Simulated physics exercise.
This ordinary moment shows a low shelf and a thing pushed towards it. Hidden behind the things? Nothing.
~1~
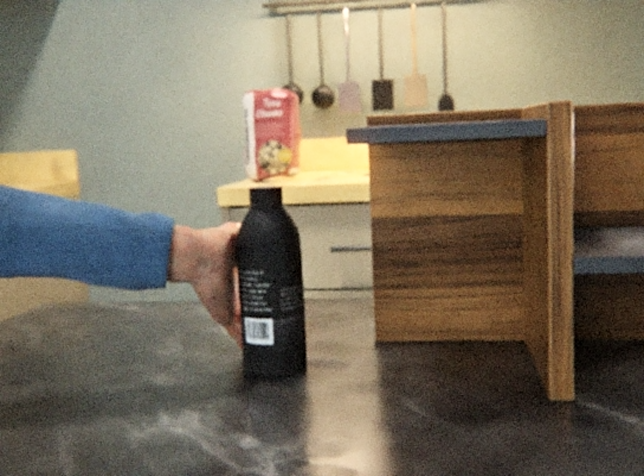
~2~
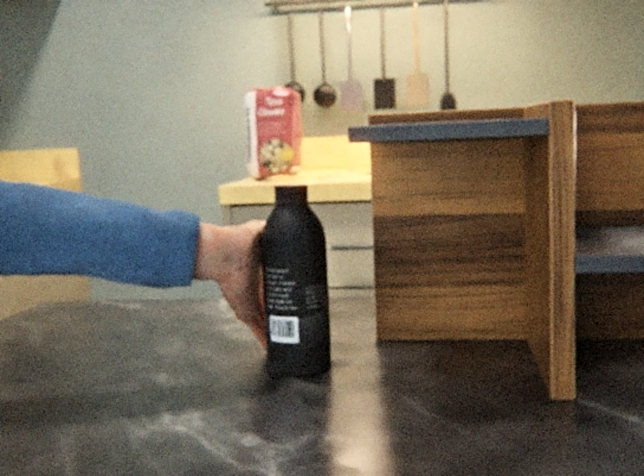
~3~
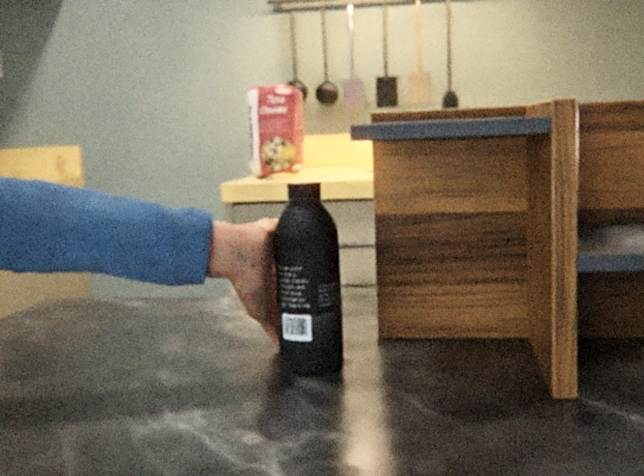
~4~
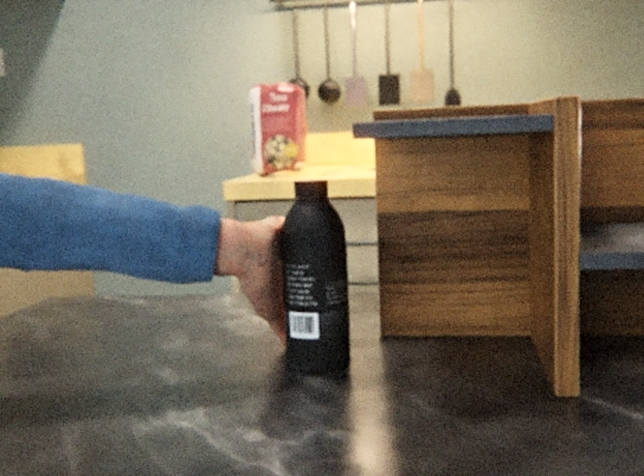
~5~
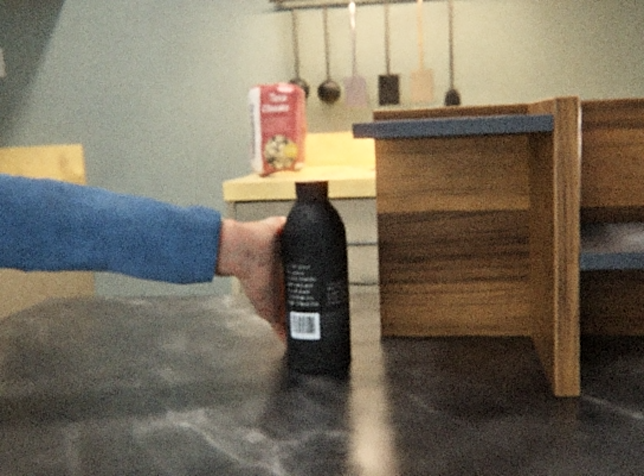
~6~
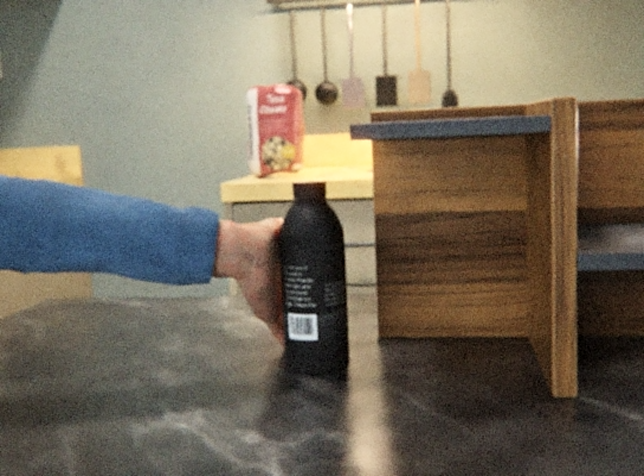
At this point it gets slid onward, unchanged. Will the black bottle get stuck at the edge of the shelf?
No, it passes under.
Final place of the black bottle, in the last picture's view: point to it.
Its middle is close to (405, 273).
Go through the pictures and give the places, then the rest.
Hand sliding it forward; black bottle (270, 279); shelf (544, 238), in the first frame.
Hand sliding it forward; black bottle (296, 277); shelf (546, 237), in the second frame.
Hand sliding it forward; black bottle (308, 275); shelf (548, 235), in the third frame.
Hand sliding it forward; black bottle (315, 273); shelf (551, 233), in the fourth frame.
Hand sliding it forward; black bottle (315, 273); shelf (551, 233), in the fifth frame.
Hand sliding it forward; black bottle (314, 275); shelf (548, 234), in the sixth frame.
Then, 0.28 s on from there, black bottle sliding up to the opening near (337, 274).
Then, 0.44 s on from there, black bottle part of the way in near (370, 274).
Then, 0.56 s on from there, black bottle all the way in near (396, 273).
In the end, the black bottle goes under, near (405, 273).
